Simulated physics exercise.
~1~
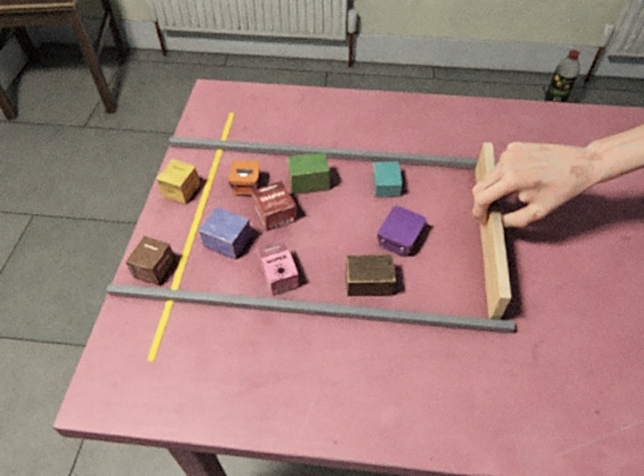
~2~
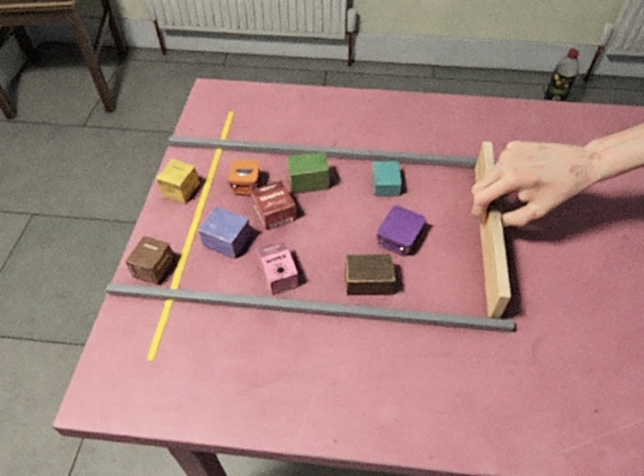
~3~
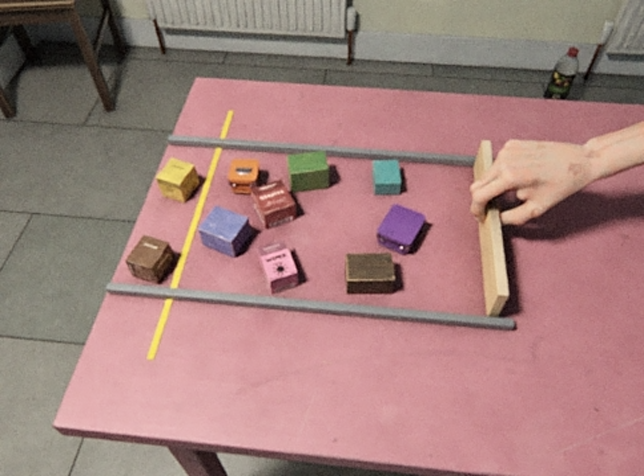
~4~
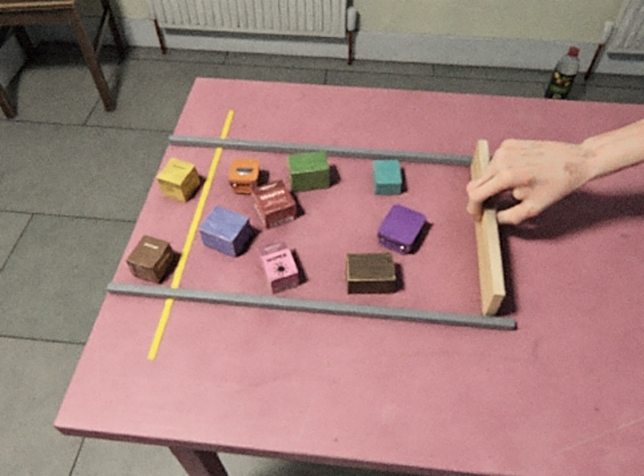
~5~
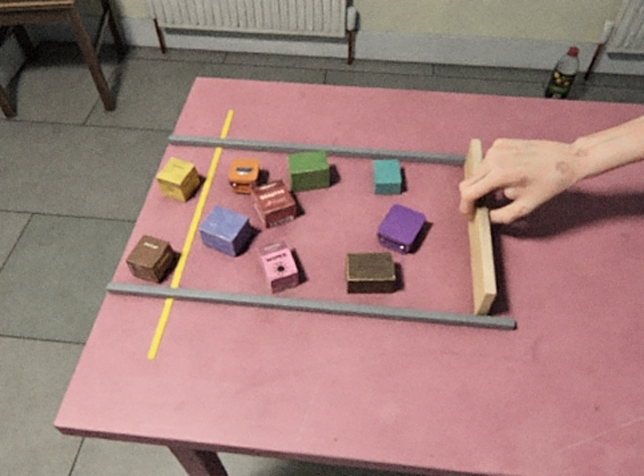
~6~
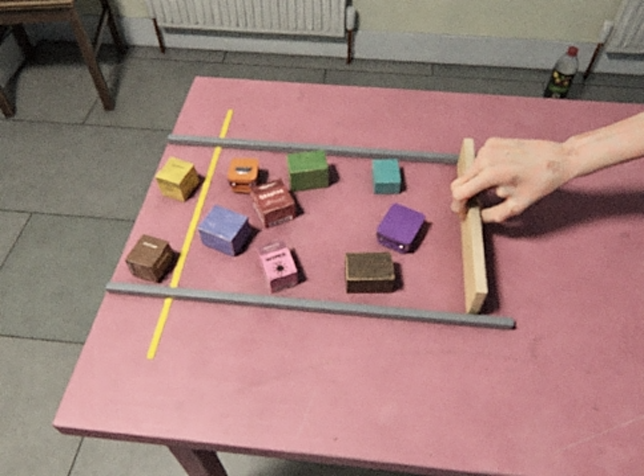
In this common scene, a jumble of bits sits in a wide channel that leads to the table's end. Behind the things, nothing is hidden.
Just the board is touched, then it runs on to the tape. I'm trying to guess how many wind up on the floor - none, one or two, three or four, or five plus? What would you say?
I would say three or four.
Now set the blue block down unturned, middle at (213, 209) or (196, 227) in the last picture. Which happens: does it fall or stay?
Well, the blue block is gone in the first case and stays aboard in the second.
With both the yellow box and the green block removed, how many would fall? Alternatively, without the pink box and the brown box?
Try one: 1; try two: 2.
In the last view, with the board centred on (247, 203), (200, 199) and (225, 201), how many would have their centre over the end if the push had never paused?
Taking the places in turn, the counts are 0, 3 and 1.
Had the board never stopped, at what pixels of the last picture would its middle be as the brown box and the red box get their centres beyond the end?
The middle is at (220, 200) when it's the brown box, and at (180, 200) when it's the red box.
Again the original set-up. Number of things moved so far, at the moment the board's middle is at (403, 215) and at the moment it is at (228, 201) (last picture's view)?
First 1, then 10.
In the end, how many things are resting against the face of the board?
In total, 3.
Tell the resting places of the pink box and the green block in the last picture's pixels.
In the last picture the pink box sits around (117, 261) and the green block around (166, 157).
Soon after, none off yet; yellow box at rest near (178, 180); brown box at rest near (150, 258); blue block at rest near (225, 231).
Then, none off yet; yellow box moving near (175, 180); brown box at rest near (150, 258); blue block moved a little near (211, 228).
At rest, the number that fall off is three or four; fallen, orange case, brown box and yellow box.
